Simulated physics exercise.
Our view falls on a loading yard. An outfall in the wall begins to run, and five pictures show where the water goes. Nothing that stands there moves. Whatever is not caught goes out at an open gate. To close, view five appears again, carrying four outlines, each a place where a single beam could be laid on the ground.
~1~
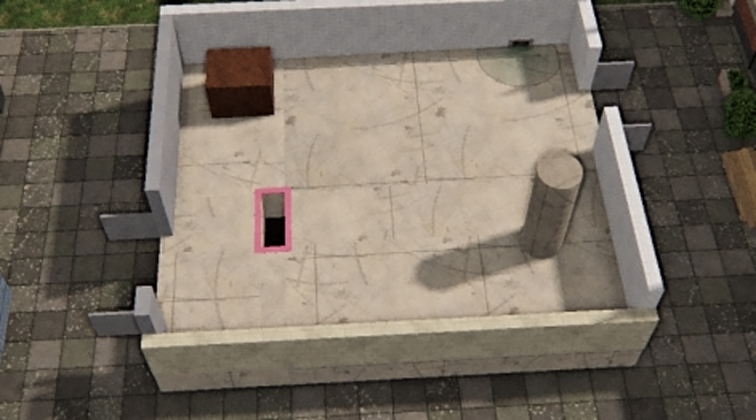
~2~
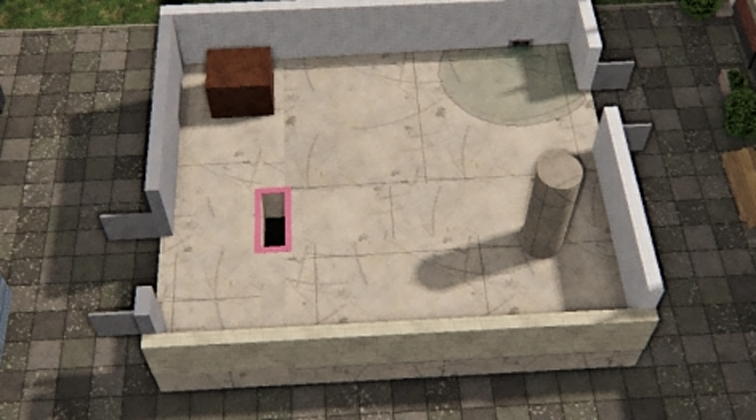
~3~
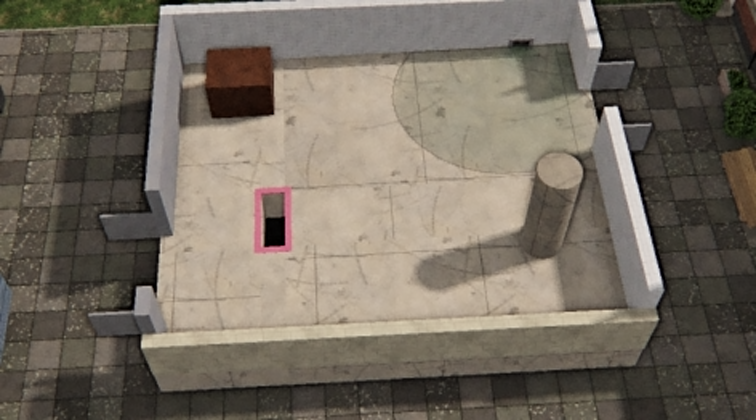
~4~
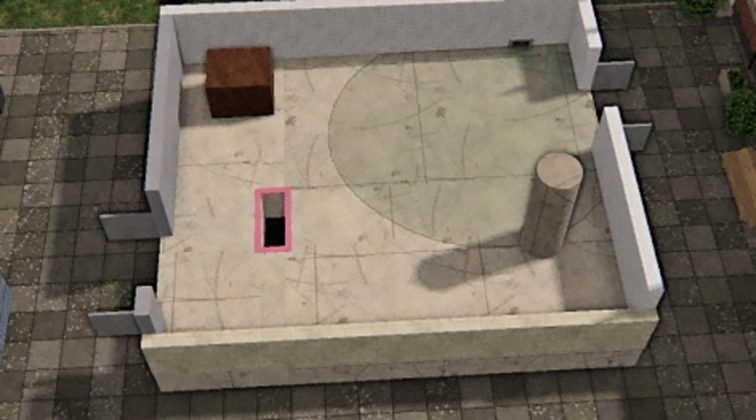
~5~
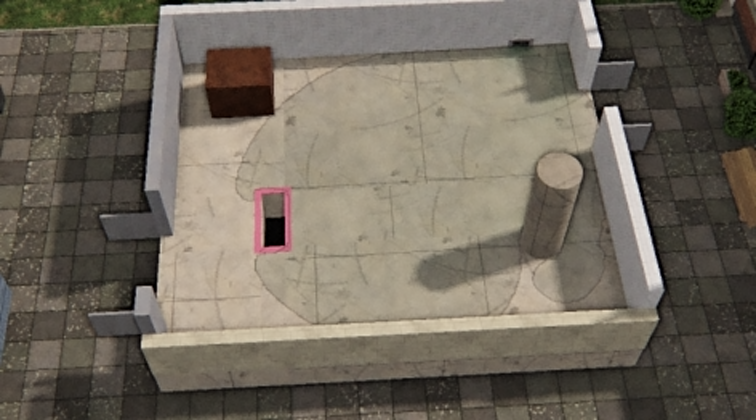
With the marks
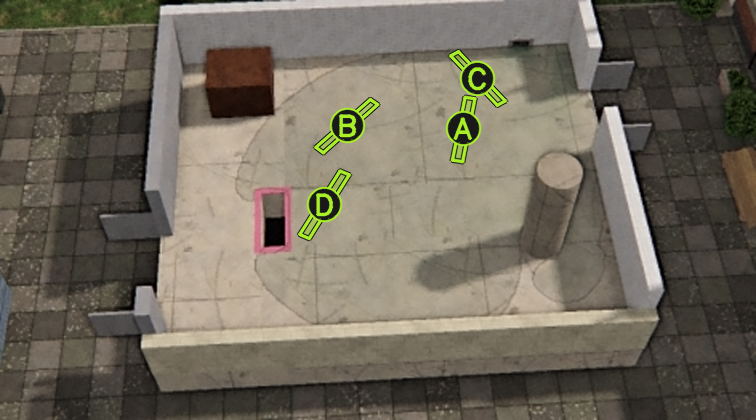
A walled yard with a rusty brown block and a round pillar sat still while a thin sheet of water spread from the upper right corner across the floor, reaching the pink-edged pit.
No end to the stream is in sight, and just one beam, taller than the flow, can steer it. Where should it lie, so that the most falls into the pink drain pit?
Use position B.
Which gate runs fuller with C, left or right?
The left one.
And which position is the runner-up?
That is position A.
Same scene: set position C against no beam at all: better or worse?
Worse.
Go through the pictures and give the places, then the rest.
The first picture shows outfall at (521, 43); pink drain pit at (273, 219); open gate at (171, 281); open gate at (585, 119); front seen at (500, 79), 3 % of the ground wet; pink drain pit still dry.
The second picture shows front seen at (485, 117), 10 % of the ground wet; pink drain pit still dry.
The third picture shows front seen at (471, 167), 21 % of the ground wet; pink drain pit still dry.
The fourth picture shows front seen at (448, 240), 40 % of the ground wet; pink drain pit still dry.
The fifth picture shows front seen at (279, 296), 67 % of the ground wet; pink drain pit taking water.
On the marked copy, A from (457, 160) to (470, 98); B from (319, 150) to (374, 102); C from (454, 53) to (501, 103); D from (304, 236) to (344, 172).
If A is chosen, about 14 % of the stream goes into the pink drain pit, about 85 % out by the gates.
If B is chosen, about 22 % of the stream goes into the pink drain pit, about 78 % out by the gates.
If C is chosen, about 6 % of the stream goes into the pink drain pit, about 94 % out by the gates.
If D is chosen, about 10 % of the stream goes into the pink drain pit, about 90 % out by the gates.
